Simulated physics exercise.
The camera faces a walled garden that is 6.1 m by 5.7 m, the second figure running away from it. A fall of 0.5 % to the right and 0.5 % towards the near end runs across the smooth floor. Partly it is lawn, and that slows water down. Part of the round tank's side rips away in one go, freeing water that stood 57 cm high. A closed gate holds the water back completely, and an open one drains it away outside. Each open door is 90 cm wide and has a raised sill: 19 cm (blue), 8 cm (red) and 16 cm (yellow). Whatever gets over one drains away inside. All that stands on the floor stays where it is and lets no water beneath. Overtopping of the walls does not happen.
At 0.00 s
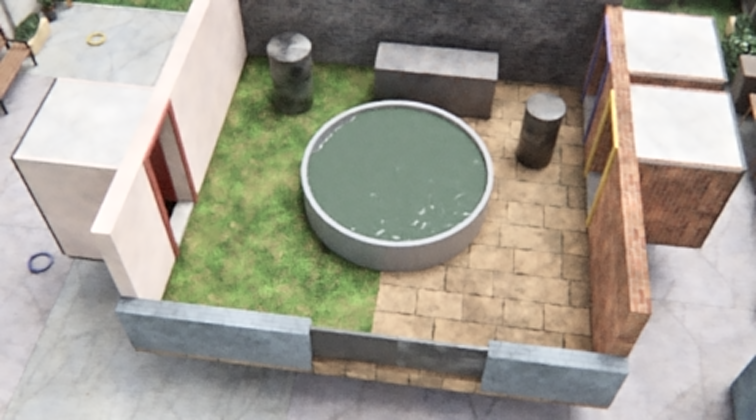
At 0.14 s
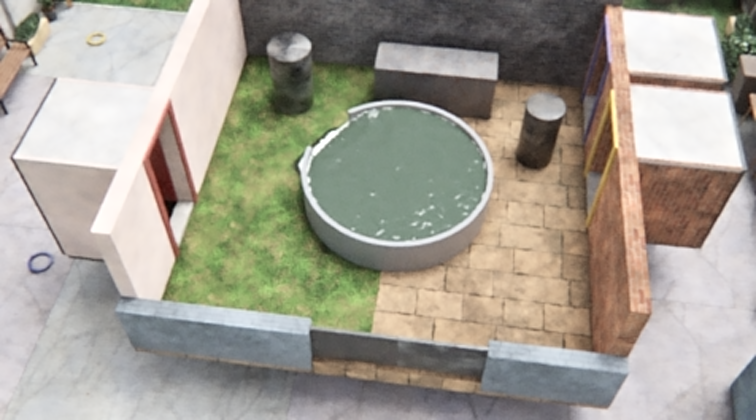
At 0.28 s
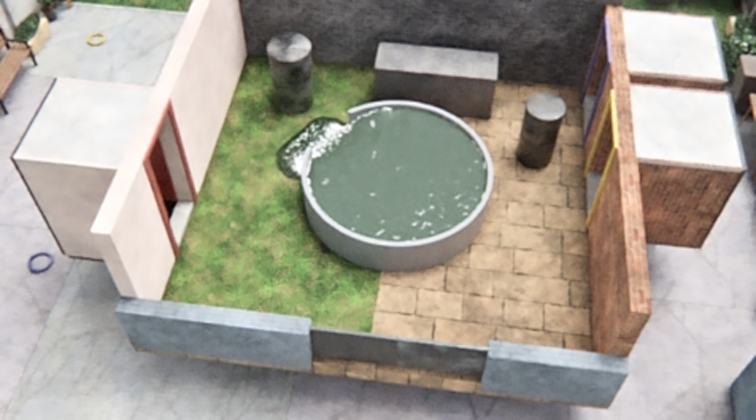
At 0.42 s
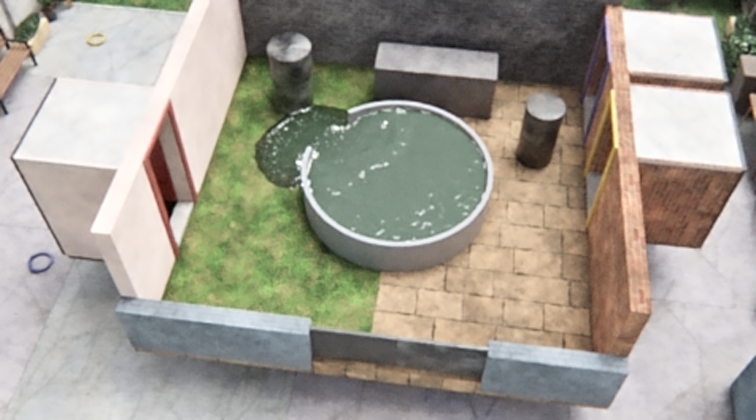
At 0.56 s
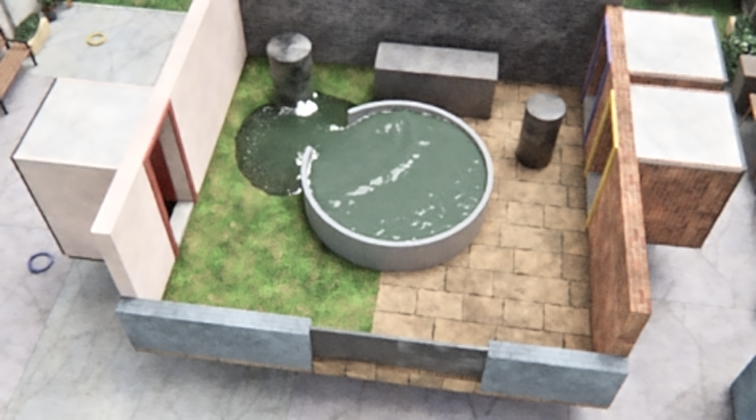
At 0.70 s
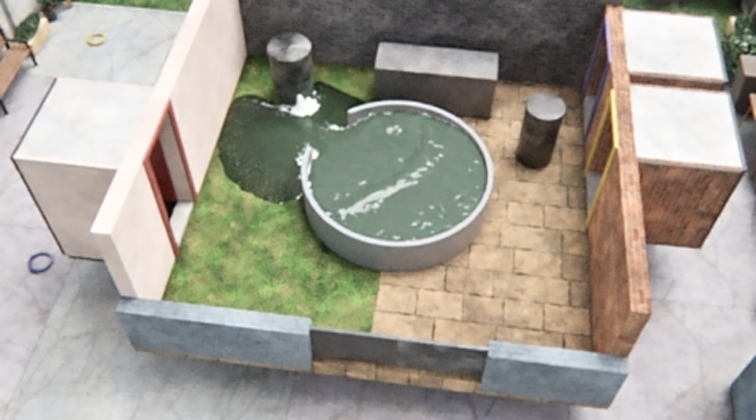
In a walled garden, water bursts from a round tank's left side and spreads across grass.
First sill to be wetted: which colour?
Red.
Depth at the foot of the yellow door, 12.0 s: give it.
Roughly 5.0 cm deep.
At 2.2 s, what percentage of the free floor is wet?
Close to 30 in a hundred.
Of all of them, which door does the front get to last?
Yellow.
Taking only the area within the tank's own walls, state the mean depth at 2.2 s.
The mean depth is some 40 cm.
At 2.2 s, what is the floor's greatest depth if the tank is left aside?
34 cm or so.
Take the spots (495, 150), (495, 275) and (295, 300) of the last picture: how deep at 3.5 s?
In that order: 0, 0 and 0 cm.
After 1.4 s water covers 20 % of the floor and is deepest (34 cm) near (301, 114); blue door not reached, red door not reached, yellow door not reached.
After 2.2 s water covers 30 % of the floor and is deepest (34 cm) near (221, 129); blue door not reached, red door reached at 2.0 s, yellow door not reached.
After 3.5 s water covers 45 % of the floor and is deepest (29 cm) near (369, 92); blue door not reached, red door reached at 2.0 s, yellow door not reached.
After 7.0 s water covers 80 % of the floor and is deepest (20 cm) near (227, 114); blue door reached at 4.5 s, red door reached at 2.0 s, yellow door reached at 5.5 s.
After 12.0 s water covers 95 % of the floor and is deepest (14 cm) near (530, 372); blue door reached at 4.5 s, red door reached at 2.0 s, yellow door reached at 5.5 s.
